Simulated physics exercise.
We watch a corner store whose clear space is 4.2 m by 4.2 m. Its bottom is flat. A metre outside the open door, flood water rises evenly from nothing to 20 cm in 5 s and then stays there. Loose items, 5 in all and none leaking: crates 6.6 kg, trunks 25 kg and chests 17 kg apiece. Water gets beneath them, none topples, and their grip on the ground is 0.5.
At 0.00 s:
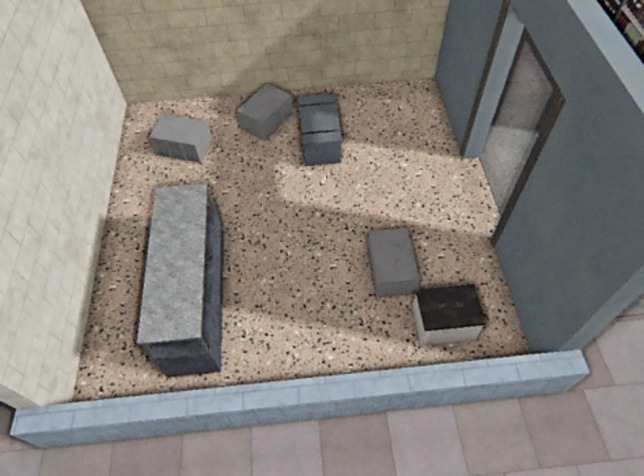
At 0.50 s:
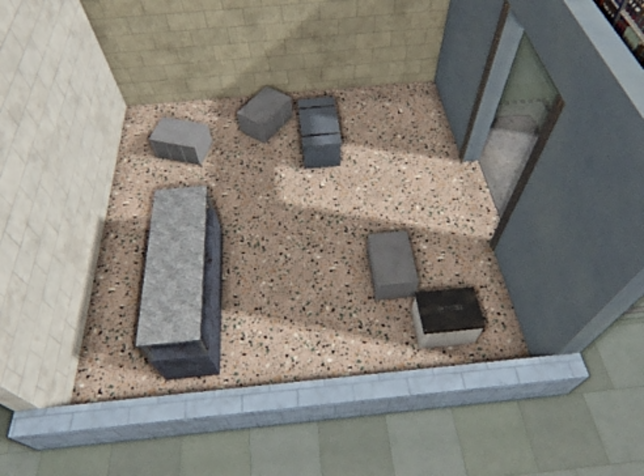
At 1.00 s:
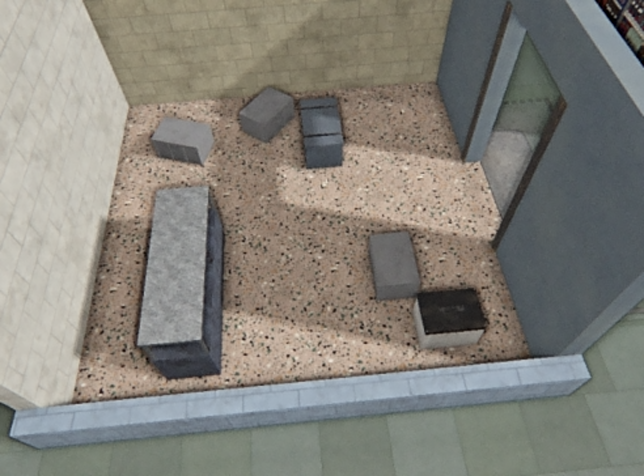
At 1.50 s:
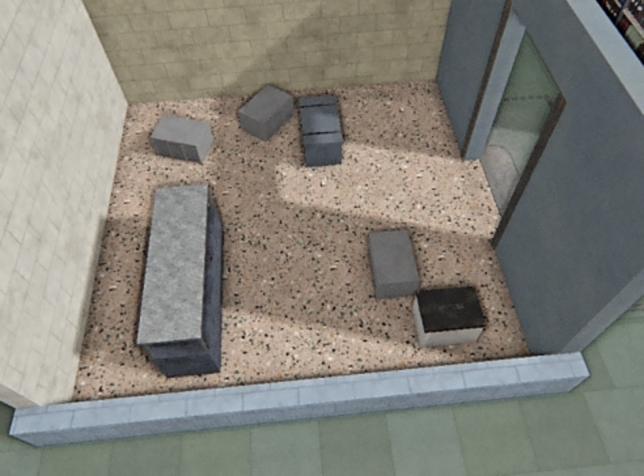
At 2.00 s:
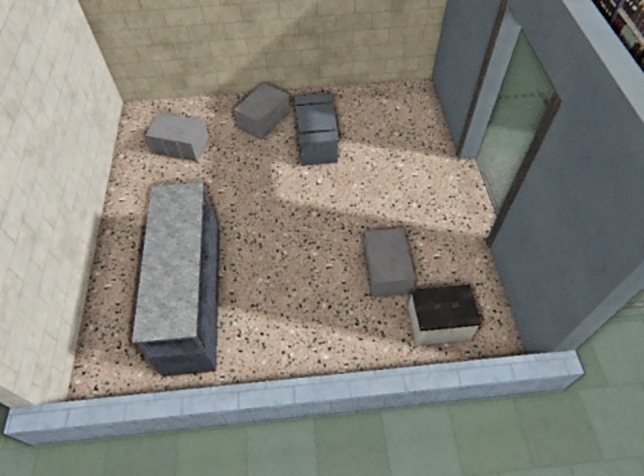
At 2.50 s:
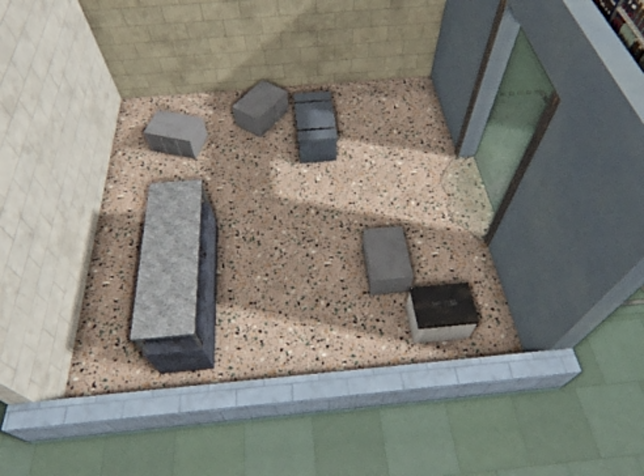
Greenish water covers the paving outside a small room with a speckled pinkish-brown floor, seen from high above over its low, pale blue front wall. A long grey-topped block stands at left, three grey and dark blue-grey boxes sit at the back, and a grey box and a black-topped one sit near the right doorway. The water spreads and creeps just inside, the boxes stay put, and the camera shifts very slightly.
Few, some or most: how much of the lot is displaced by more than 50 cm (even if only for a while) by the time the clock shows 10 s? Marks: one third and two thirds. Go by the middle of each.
Share: Less than a third.
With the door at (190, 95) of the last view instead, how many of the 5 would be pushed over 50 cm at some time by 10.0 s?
In that case 2 of them.
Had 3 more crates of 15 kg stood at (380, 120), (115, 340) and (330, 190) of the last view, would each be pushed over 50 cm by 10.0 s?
In turn: Under, short of it, past it.
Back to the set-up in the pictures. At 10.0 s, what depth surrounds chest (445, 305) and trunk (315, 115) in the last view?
About 4 and 5 cm.
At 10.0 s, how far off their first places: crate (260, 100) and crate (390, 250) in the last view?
In turn: 5 cm, 120 cm.
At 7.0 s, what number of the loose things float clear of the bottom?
At that moment 1.
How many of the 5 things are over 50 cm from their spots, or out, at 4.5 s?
I count 0.
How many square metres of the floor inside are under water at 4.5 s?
About 4.5 m2.
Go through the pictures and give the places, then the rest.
In the first frame, a crate at (179, 129), on the bottom; a crate at (393, 254), on the bottom; water covers 0.0 m2; 0 of 5 have shifted.
In the second frame, a crate at (178, 132), on the bottom; a crate at (393, 257), on the bottom; 0.0 m2 under water; 0 of 5 have shifted.
In the third frame, a crate at (180, 132) rests on the ground; a crate at (394, 258) rests on the ground; water covers 0.0 m2; 0 of 5 have shifted.
In the fourth frame, a crate at (180, 130) rests on the ground; a crate at (394, 256), on the bottom; 0.0 m2 under water; 0 of 5 have shifted.
In the fifth frame, a crate at (175, 128), on the bottom; a crate at (389, 254) rests on the ground; 0.0 m2 under water; 0 of 5 have shifted.
In the sixth frame, a crate at (173, 125) rests on the ground; a crate at (388, 252), on the bottom; 0.2 m2 under water; 0 of 5 have shifted.
After 3.5 s 0 of 5 are over 50 cm from their spots; 0 afloat.
After 4.5 s 0 of 5 are over 50 cm from their spots; 0 afloat.
After 7.0 s 1 of 5 are over 50 cm from their spots; 1 afloat.
After 10.0 s 1 of 5 are over 50 cm from their spots, and 1 have been at some point; 2 afloat.
